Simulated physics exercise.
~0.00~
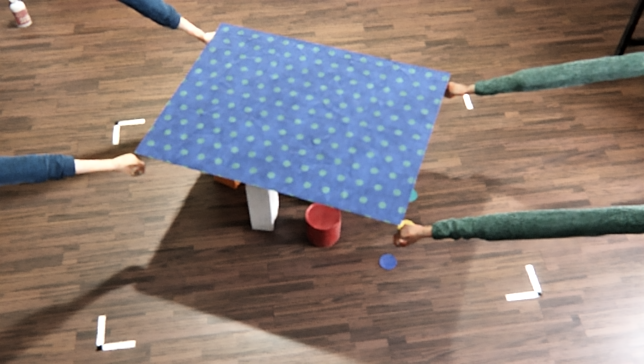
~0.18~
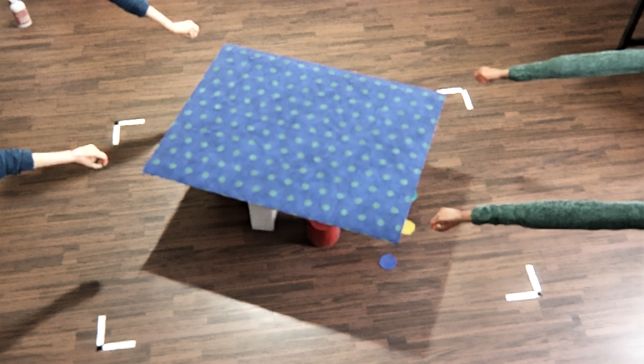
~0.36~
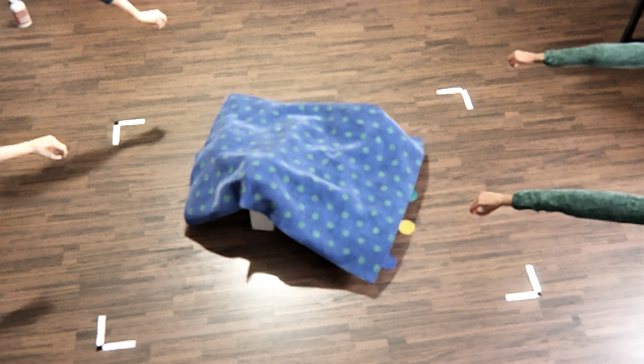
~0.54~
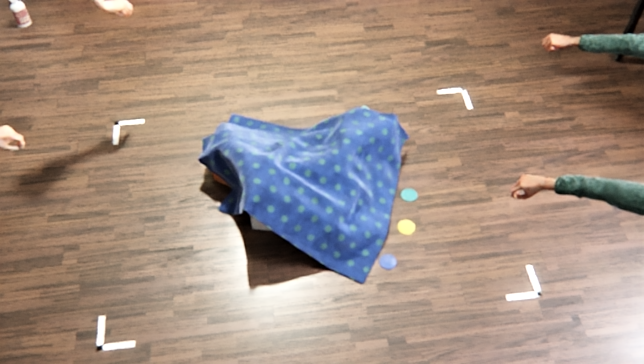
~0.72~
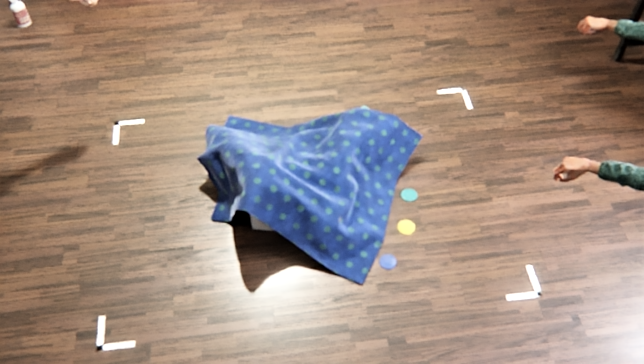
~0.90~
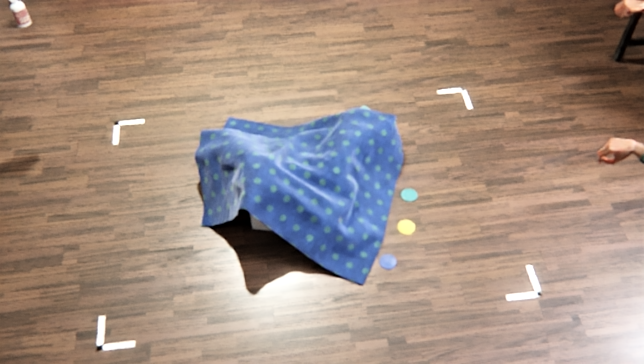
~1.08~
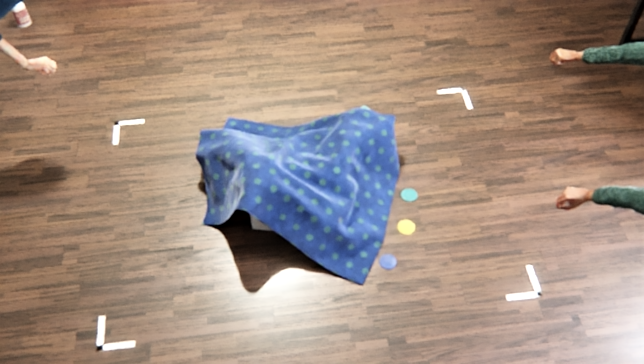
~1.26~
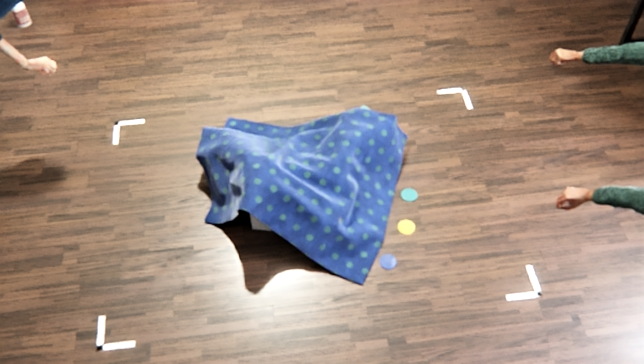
A blue dust sheet with pale dots is stretched flat by four hands above a white box, a red container and other objects on a wooden floor. The hands let go and draw back toward the edges as the cloth drops. It sinks over the containers, its edges folding down and its near corner briefly reaching over the blue lid. The cloth then pulls inward into a rumpled heap, its right side shifting slightly before settling. At the end it lies draped over the containers, with the teal saucer, yellow disc and blue lid uncovered beside it.
